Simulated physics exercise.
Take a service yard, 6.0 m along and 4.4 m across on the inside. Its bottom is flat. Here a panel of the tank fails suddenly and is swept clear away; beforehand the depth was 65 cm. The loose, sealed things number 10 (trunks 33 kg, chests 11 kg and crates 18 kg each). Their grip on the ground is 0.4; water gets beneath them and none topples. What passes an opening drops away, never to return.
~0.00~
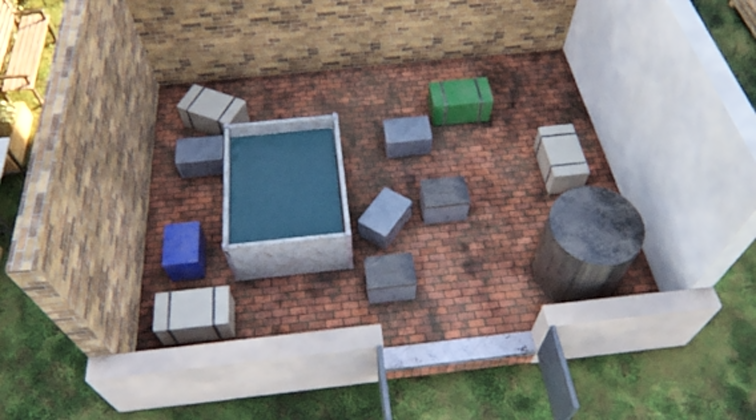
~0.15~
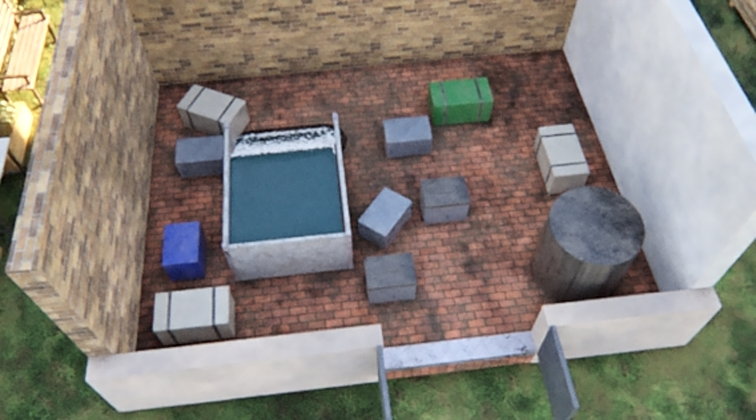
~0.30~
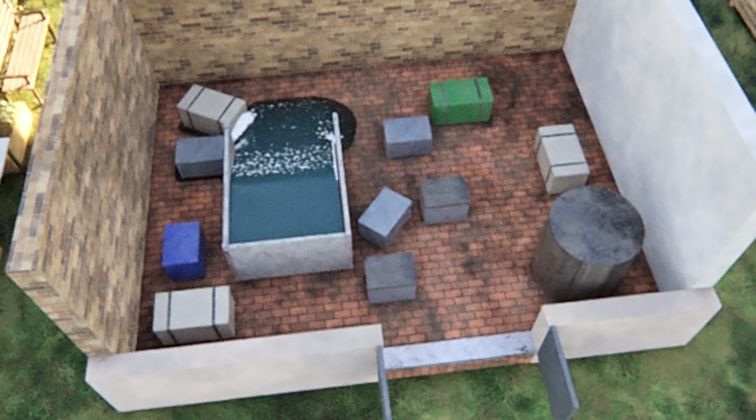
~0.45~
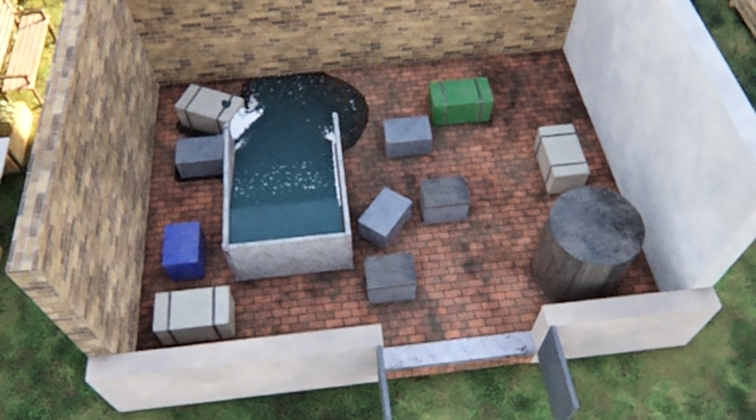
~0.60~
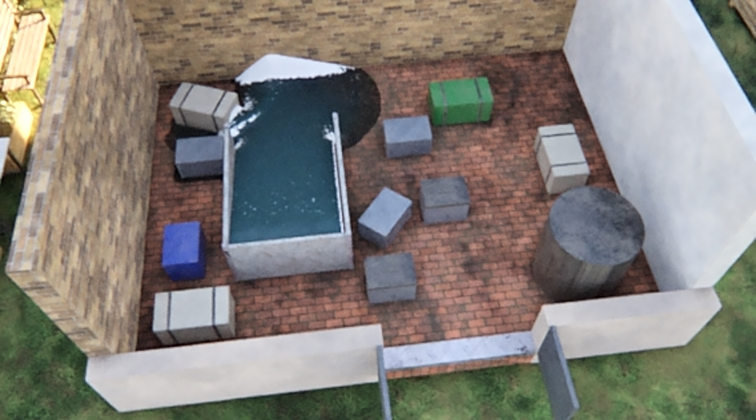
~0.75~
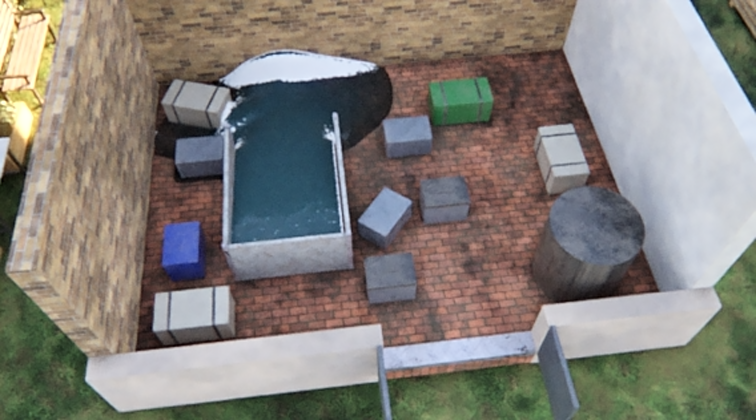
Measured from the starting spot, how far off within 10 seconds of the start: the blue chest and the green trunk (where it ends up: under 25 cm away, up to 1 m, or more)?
The blue chest ends up well clear of its start, the green trunk ends up a bit displaced.
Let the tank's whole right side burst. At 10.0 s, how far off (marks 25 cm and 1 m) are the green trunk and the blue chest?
With that failure, the green trunk covers a big distance, and the blue chest keeps its spot.
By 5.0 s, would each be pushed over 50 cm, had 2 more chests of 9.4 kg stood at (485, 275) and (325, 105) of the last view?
Well, the first is lower and the second higher.
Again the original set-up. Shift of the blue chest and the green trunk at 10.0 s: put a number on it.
I'd estimate about 300 and 60 cm, in that order.
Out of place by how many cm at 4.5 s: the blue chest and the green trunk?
Roughly 80 and 60 cm.
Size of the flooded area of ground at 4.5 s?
Some 20 m2 of it.
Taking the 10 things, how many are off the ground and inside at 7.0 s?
At that instant the tally stands at 3.
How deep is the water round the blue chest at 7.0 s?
Close to 7 centimetres.
After 2.0 s the blue chest is near (181, 243), 0.0 m from its start, aground; the green trunk is near (462, 94), 0.1 m from its start, aground; 0 of 10 are out; 1 afloat.
After 4.5 s the blue chest is near (218, 285), 0.8 m from its start, afloat; the green trunk is near (488, 125), 0.7 m from its start, aground; 0 of 10 are out; 3 afloat.
After 7.0 s the blue chest is near (323, 271), 1.7 m from its start, afloat; the green trunk is near (488, 125), 0.7 m from its start, aground; 0 of 10 are out; 3 afloat.
After 10.0 s the blue chest is near (409, 313), 2.8 m from its start, aground; the green trunk is near (488, 125), 0.7 m from its start, aground; 0 of 10 are out; 2 afloat.
